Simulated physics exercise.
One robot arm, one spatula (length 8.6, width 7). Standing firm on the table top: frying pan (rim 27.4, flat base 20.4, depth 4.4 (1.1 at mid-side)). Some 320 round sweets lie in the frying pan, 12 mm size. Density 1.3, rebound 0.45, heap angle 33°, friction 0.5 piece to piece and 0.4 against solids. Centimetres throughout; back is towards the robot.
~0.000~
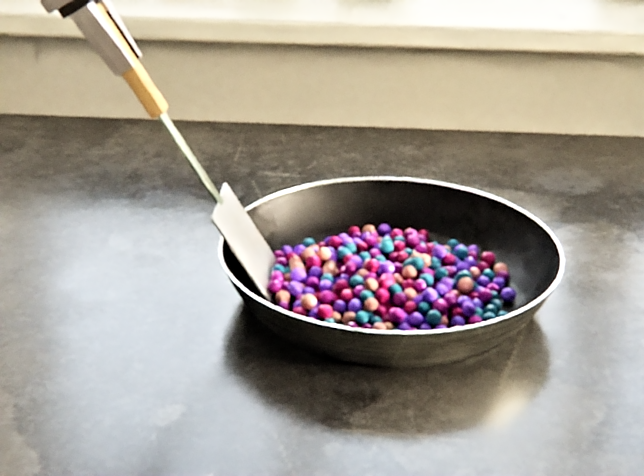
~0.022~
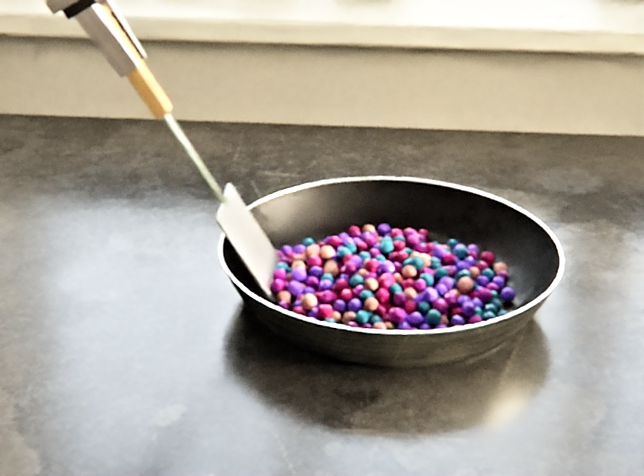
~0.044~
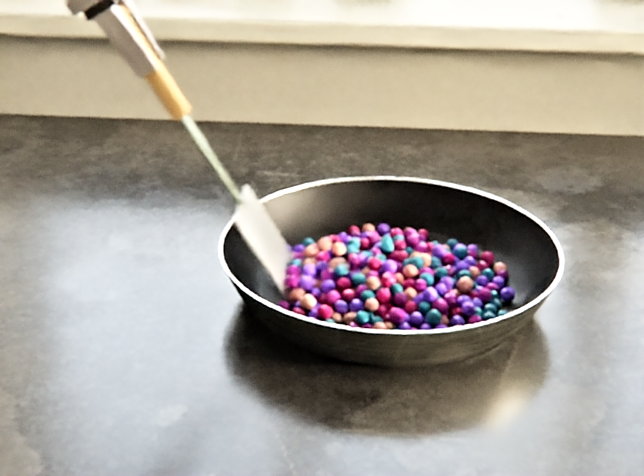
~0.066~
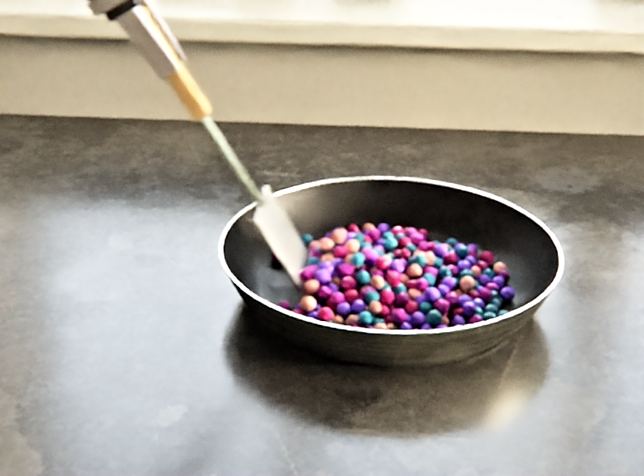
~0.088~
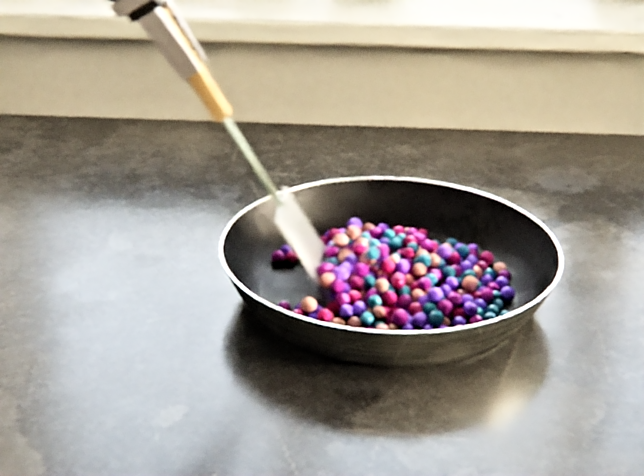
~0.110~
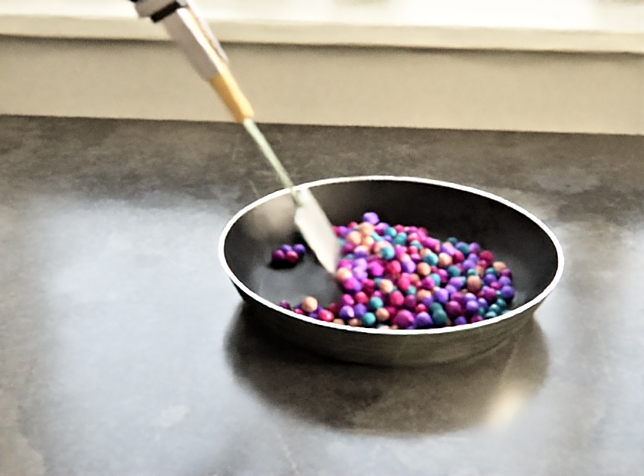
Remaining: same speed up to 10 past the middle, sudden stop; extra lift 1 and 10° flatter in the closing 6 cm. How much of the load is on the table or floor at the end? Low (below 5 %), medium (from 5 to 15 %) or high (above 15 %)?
A medium share, from 5 to 15 %, ends on the table or floor.
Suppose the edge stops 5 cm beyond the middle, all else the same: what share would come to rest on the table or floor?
Then about 0 per cent.
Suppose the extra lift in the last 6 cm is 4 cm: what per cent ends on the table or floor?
Some 10 per cent.
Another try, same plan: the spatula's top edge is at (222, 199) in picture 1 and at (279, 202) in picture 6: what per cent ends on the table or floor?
About 5 per cent.
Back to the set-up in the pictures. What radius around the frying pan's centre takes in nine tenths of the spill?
Some 25 cm.
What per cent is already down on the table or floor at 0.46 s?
About 6 per cent.
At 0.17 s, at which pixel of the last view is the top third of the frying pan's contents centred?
At about (428, 269).
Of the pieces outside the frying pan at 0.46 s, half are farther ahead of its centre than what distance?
Some 16 cm.
By 0.17 s, sloping 59°, highest piece 5 above the table; 317 in the frying pan.
By 0.23 s, sloping 55°, highest piece 4 above the table; 317 in the frying pan.
By 0.46 s, sloping 49°, highest piece 5 above the table; 294 in the frying pan, 19 on the table or floor, 4 on the blade or in flight.
By 1.51 s, sloping 49°, highest piece 5 above the table; 294 in the frying pan, 23 on the table or floor.
Final count, 294 in the frying pan, 23 on the table or floor. That is 7 % on the table or floor.
